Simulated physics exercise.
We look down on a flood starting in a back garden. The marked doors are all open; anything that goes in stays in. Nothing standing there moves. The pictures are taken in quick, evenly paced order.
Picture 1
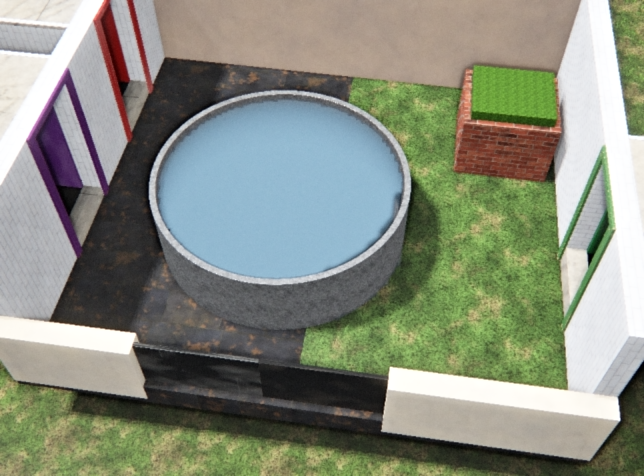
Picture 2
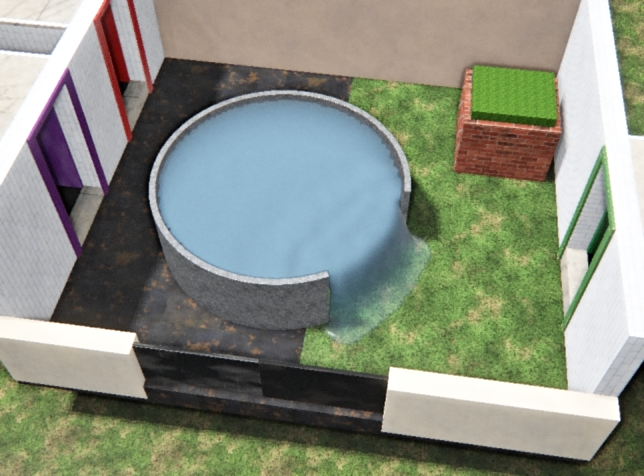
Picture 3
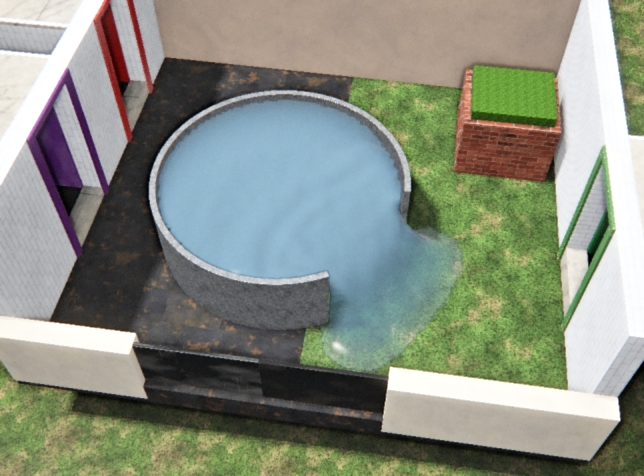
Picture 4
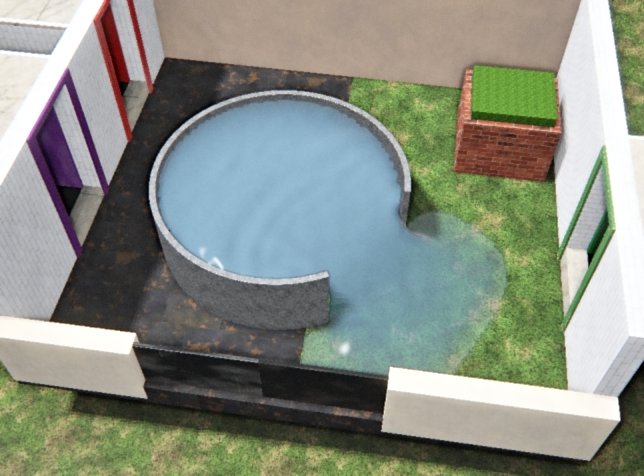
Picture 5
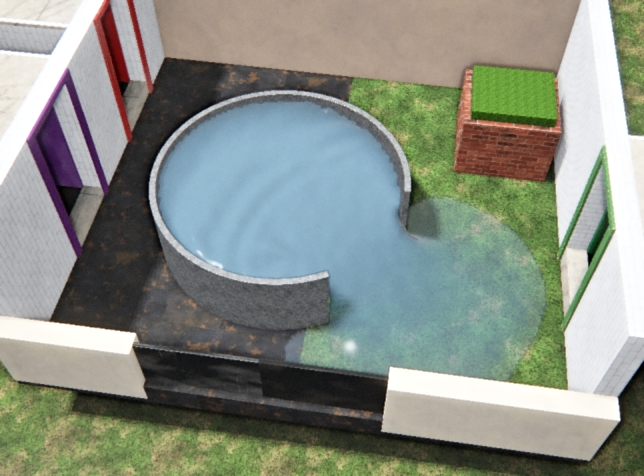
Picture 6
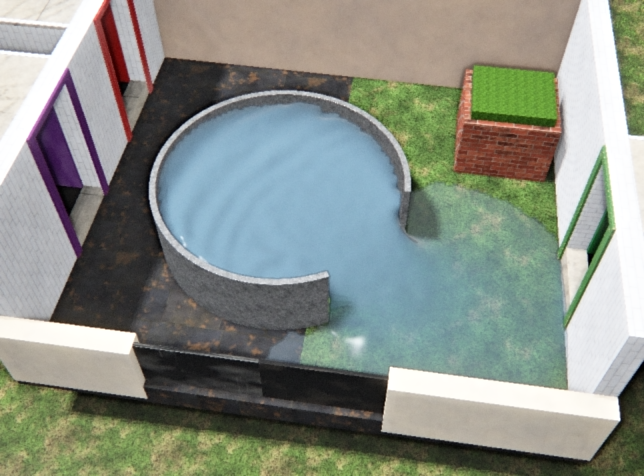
A large round pool of still water sat in a walled garden until a gap opened in its lower right side, and water poured out and spread across the grass to the right-hand wall.
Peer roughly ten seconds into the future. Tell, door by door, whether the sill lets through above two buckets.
Door by door: The red door does not; the green door does; the purple door does not.
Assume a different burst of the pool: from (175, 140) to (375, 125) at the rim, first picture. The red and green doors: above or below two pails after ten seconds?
Red door: Above, green door: Below.
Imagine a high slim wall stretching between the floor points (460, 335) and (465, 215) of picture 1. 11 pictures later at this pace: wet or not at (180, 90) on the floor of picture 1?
Verdict: No water.
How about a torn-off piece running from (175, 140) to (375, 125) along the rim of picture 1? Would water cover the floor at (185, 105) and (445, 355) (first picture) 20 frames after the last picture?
Soaked, then untouched.
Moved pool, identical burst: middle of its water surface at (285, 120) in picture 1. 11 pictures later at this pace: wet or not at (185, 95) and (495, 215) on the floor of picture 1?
Bone-dry, soaked.
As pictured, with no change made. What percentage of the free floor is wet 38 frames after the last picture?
My estimate is roughly 100 percent.
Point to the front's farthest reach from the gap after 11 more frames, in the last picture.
Estimated pixel: (548, 138).
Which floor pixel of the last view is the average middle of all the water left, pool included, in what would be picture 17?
(367, 267).
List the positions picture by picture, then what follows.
In the first frame, still water in the round pool at (281, 182).
In the second frame, the front is at (422, 244), out from the gap at (378, 272).
In the third frame, water pours out at (378, 273) and has run to (451, 248).
In the fourth frame, the front is at (490, 249), out from the gap at (378, 275).
In the fifth frame, the front is at (530, 262), out from the gap at (378, 275).
In the sixth frame, the front is at a hidden place, out from the gap at (378, 274).
A moment on, water covers 35 % of the floor; the red door not reached, the green door under two buckets in, the purple door not reached.
Next, water covers 40 % of the floor; the red door not reached, the green door over two buckets in, the purple door not reached.
Then, water covers 65 % of the floor; the red door not reached, the green door far over two buckets in, the purple door not reached.
Later, water covers 100 % of the floor; the red door wet at the sill, nothing in, the green door far over two buckets in, the purple door wet at the sill, nothing in.
In the end, water covers 100 % of the floor; the red door wet at the sill, nothing in, the green door far over two buckets in, the purple door under two buckets in.
